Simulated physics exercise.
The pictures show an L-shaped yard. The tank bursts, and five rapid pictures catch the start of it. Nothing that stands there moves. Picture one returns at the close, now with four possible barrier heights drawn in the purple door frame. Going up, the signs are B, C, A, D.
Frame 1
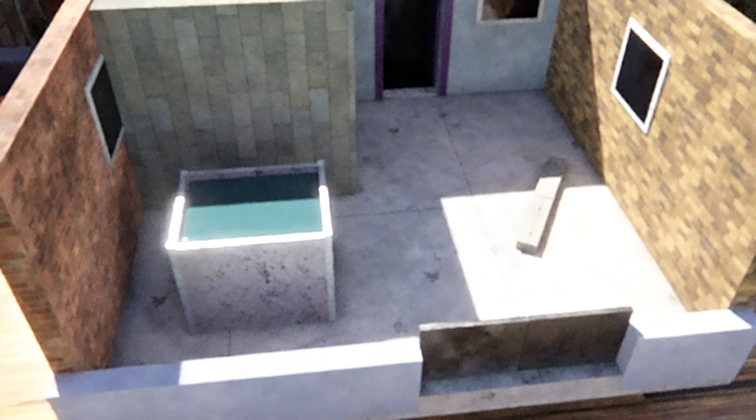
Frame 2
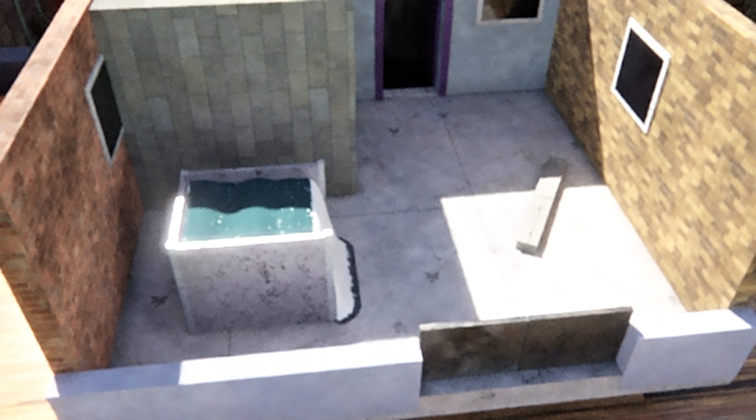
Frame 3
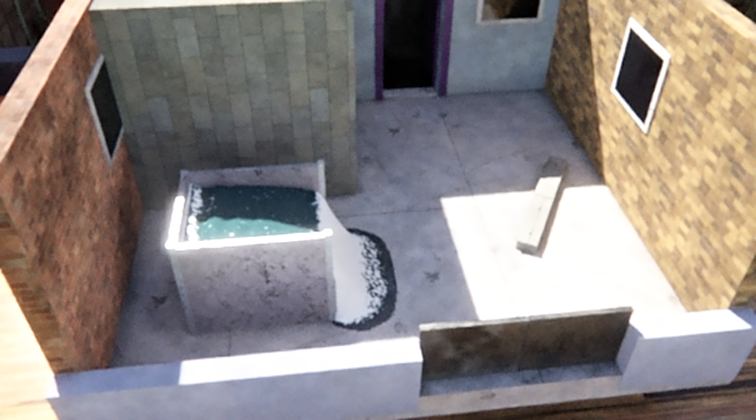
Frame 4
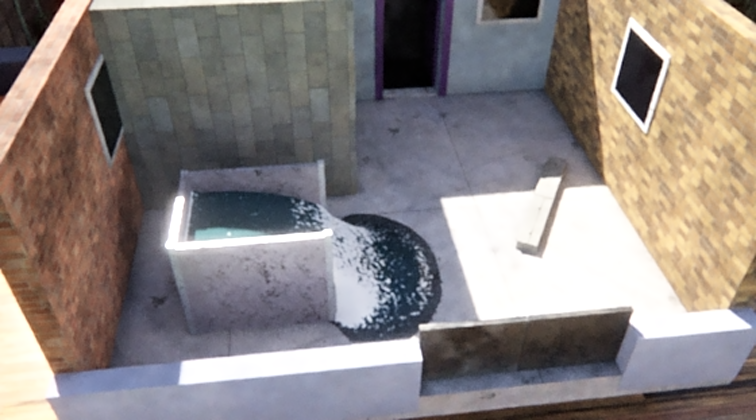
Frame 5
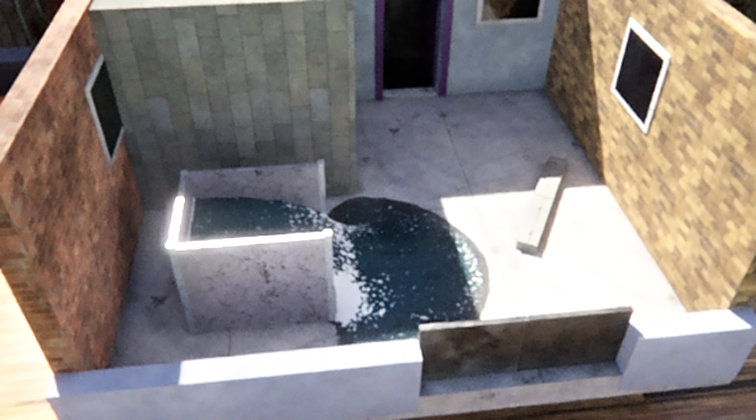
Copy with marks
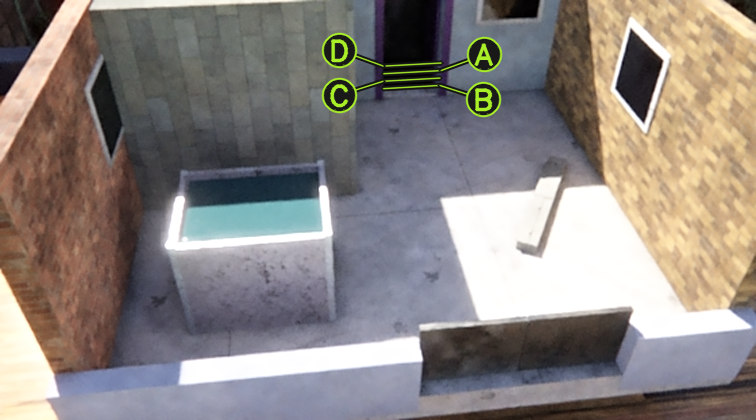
At first, a square tank of still, blue-green water stands at the left of a walled yard. Then the water ripples and pours out of the tank's right side, foaming white onto the concrete, and a dark, rounded pool widens rightward across the floor as the level inside drops.
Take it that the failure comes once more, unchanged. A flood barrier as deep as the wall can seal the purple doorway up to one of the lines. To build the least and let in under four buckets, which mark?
The limit is B.
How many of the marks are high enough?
All of the four.
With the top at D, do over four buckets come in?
No, that is safe.
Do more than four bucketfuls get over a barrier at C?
No, not at all.
In lime, A at (412, 72); B at (411, 87); C at (411, 79); D at (412, 64); from the bottom up B, C, A, D.
With A, nothing gets over.
With B, a splash gets over, under a bucket.
With C, nothing gets over.
With D, nothing gets over.
